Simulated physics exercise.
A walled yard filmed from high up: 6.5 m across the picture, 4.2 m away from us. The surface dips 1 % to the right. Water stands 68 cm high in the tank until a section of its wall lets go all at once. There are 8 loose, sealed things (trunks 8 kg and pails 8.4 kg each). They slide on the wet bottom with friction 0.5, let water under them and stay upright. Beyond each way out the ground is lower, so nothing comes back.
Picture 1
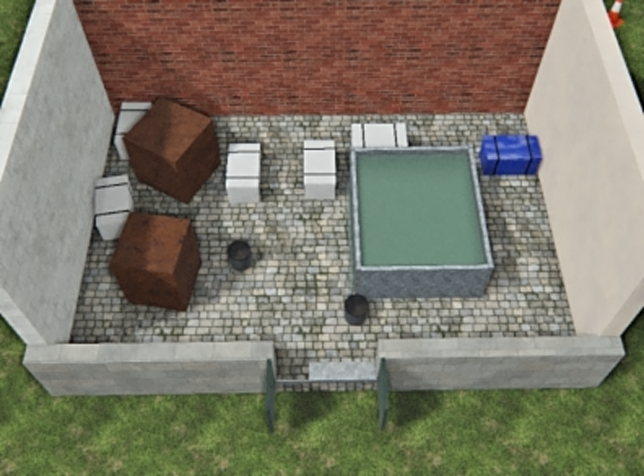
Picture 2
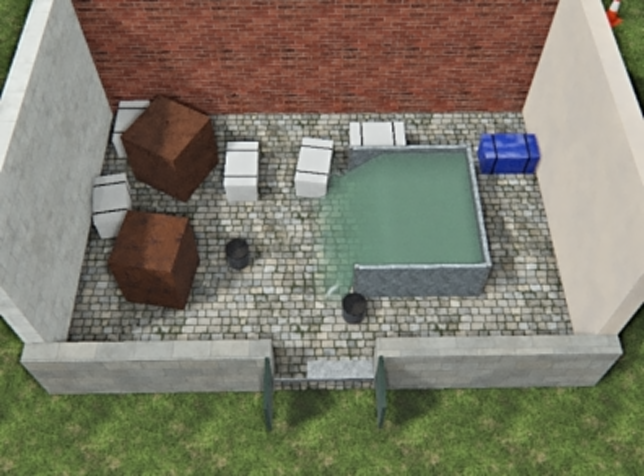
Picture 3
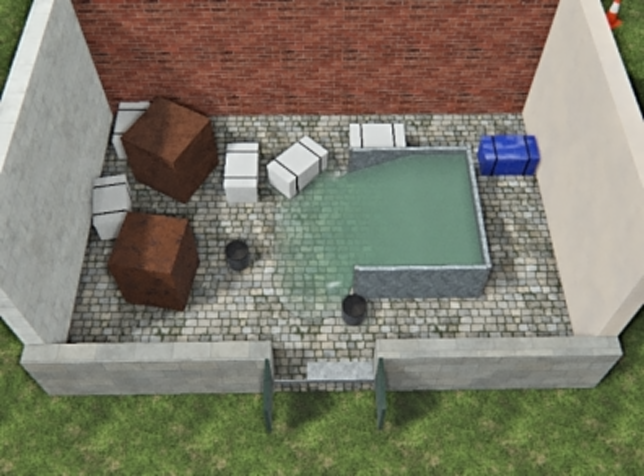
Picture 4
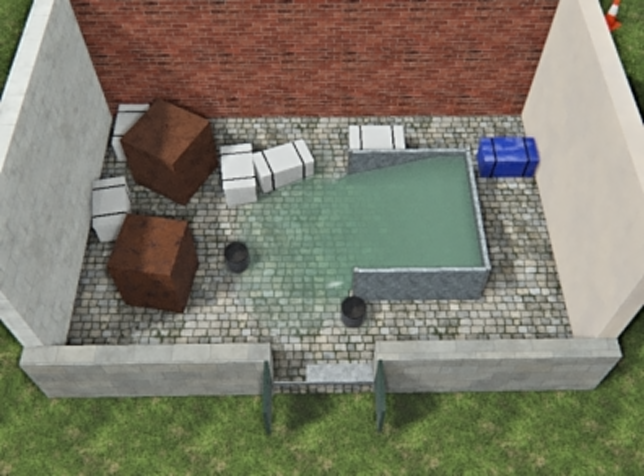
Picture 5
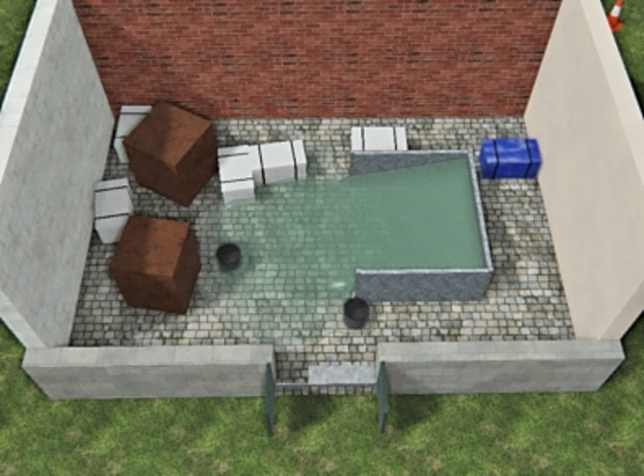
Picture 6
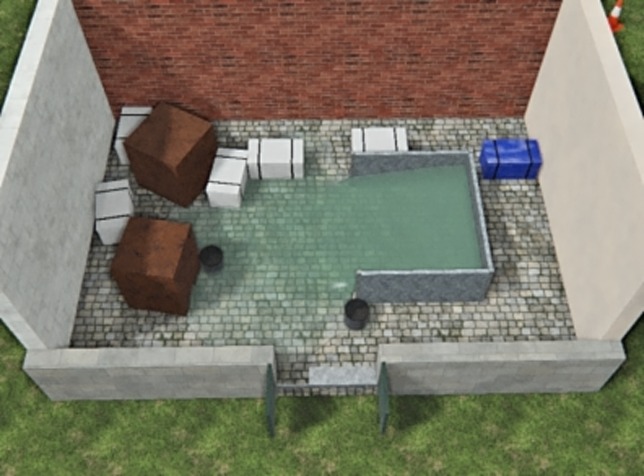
The clip shows a walled yard where green water spreads left from a stone tank as its left side opens, swinging a white trunk leftward against another, then shifting that one and a dark pail toward the brown blocks.
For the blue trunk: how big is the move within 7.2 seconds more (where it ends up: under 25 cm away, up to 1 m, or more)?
The blue trunk moves a short way.
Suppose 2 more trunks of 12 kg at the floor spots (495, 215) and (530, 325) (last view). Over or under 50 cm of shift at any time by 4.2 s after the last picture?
In turn: Under, under.
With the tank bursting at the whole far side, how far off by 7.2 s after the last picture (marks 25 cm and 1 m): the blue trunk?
Then the blue trunk ends far away.
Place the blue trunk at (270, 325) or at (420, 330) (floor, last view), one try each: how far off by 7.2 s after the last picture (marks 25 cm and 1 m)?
In turn: It travels far; it travels far.
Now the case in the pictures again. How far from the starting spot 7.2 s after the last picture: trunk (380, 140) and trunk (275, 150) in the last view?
In that order: 140 cm, 300 cm.
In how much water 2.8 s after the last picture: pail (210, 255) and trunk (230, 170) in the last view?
Roughly 17 and 12 cm.
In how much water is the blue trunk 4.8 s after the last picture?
About 2 cm.
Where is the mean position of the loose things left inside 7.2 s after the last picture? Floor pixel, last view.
Near (373, 203).
Then, 0.9 s after the last picture the blue trunk is near (512, 151), 0.0 m from its start, aground; 0 of 8 are out; 4 afloat.
Then, 2.8 s after the last picture the blue trunk is near (512, 151), 0.0 m from its start, aground; 0 of 8 are out; 5 afloat.
Then, 4.8 s after the last picture the blue trunk is near (514, 151), 0.0 m from its start, aground; 0 of 8 are out; 5 afloat.
Then, 7.2 s after the last picture the blue trunk is near (518, 183), 0.6 m from its start, afloat; 0 of 8 are out; 6 afloat.
